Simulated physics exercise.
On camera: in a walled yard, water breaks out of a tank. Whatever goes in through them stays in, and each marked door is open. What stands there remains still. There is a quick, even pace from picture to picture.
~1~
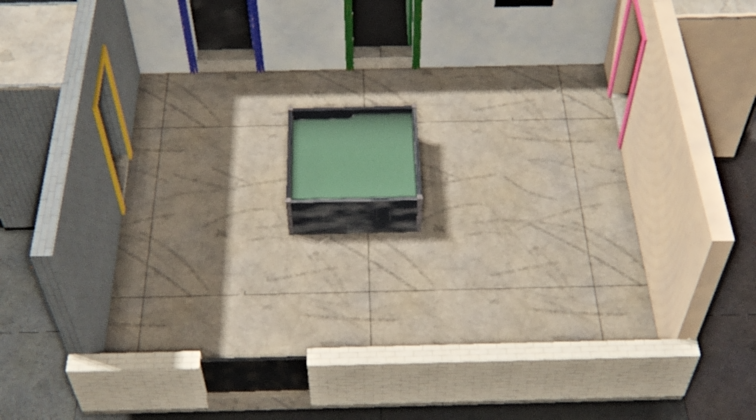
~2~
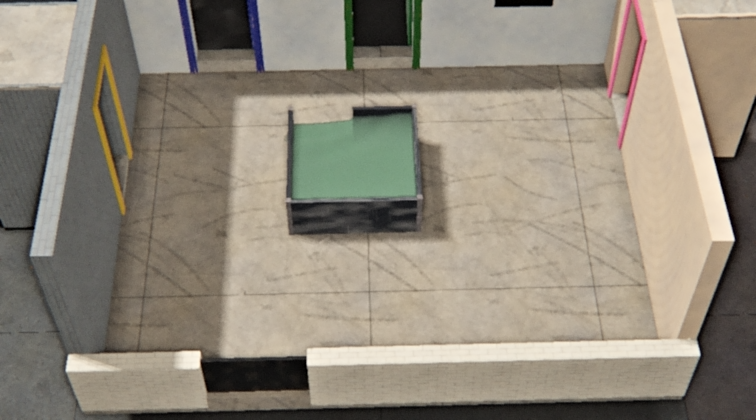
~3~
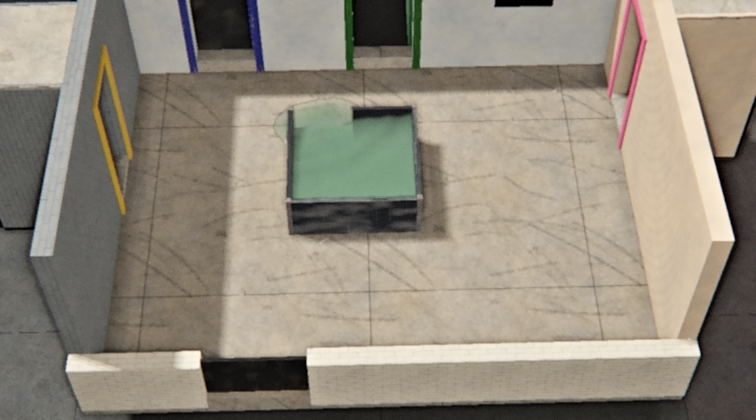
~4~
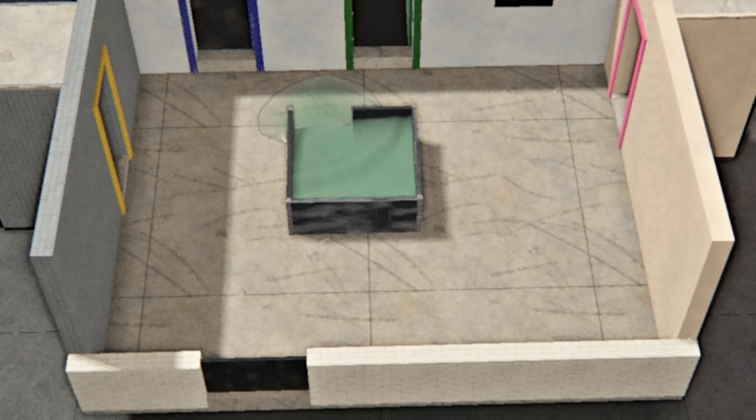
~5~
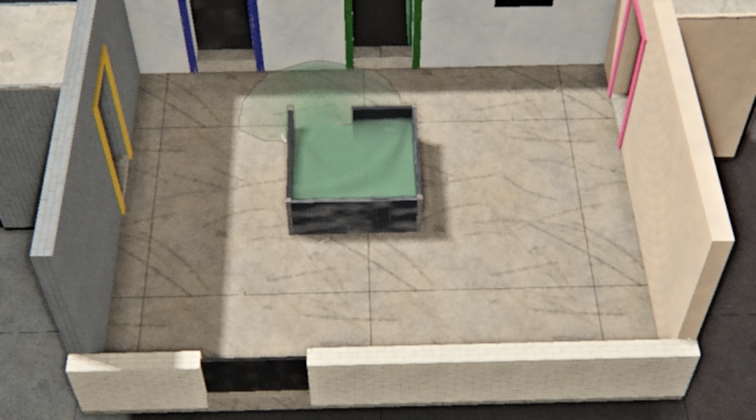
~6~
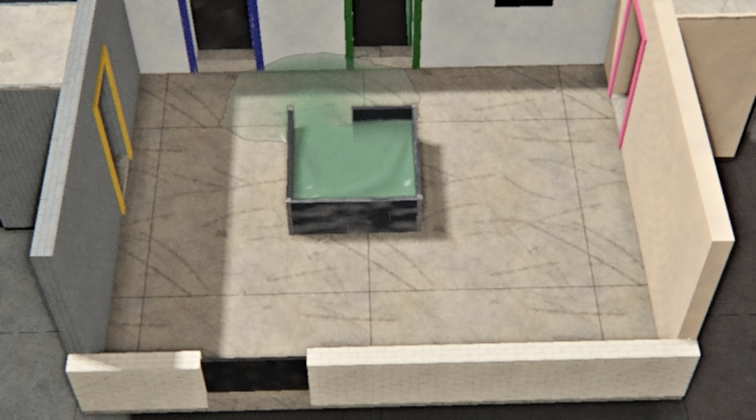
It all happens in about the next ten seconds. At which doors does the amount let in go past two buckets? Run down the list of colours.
Door by door: The blue door stays at two or fewer; the yellow door stays at two or fewer; the green door stays at two or fewer; the pink door stays at two or fewer.
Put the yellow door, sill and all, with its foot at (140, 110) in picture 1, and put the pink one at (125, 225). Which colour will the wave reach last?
Answer: The pink door.
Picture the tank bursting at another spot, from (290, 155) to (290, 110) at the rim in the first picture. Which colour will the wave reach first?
The yellow-painted one comes first.
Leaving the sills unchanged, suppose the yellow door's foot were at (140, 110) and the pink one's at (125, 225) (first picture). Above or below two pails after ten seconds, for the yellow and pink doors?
So the yellow one runs past it while the pink one keeps within it.
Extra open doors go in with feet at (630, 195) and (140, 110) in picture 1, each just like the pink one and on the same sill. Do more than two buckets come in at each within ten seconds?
Order as asked: Remains below, gets beyond it.
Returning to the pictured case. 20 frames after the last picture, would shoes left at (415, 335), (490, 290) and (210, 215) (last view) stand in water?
Result, in the order given: Not wetted / not wetted / wetted.
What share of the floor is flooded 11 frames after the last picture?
That works out to some 25 in a hundred.
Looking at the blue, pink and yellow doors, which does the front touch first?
The blue-painted one.
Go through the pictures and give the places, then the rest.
The first picture shows still water in the water tank at (353, 156).
In the second picture, the front is at a hidden place, out from the gap on the water tank's far side.
In the third picture, water pours out on the water tank's far side and has run to (337, 102).
In the fourth picture, the front is at (333, 79), out from the gap on the water tank's far side.
In the fifth picture, the front is at (278, 72), out from the gap on the water tank's far side.
In the sixth picture, water pours out on the water tank's far side and has run to (247, 73).
A moment on, water covers 15 % of the floor; the blue door wet at the sill, nothing in, the yellow door not reached, the green door wet at the sill, nothing in, the pink door not reached.
Next, water covers 25 % of the floor; the blue door wet at the sill, nothing in, the yellow door wet at the sill, nothing in, the green door under two buckets in, the pink door not reached.
Then, water covers 50 % of the floor; the blue door wet at the sill, nothing in, the yellow door wet at the sill, nothing in, the green door under two buckets in, the pink door under two buckets in.
Later, water covers 75 % of the floor; the blue door wet at the sill, nothing in, the yellow door wet at the sill, nothing in, the green door under two buckets in, the pink door under two buckets in.
In the end, water covers 95 % of the floor; the blue door wet at the sill, nothing in, the yellow door wet at the sill, nothing in, the green door under two buckets in, the pink door under two buckets in.
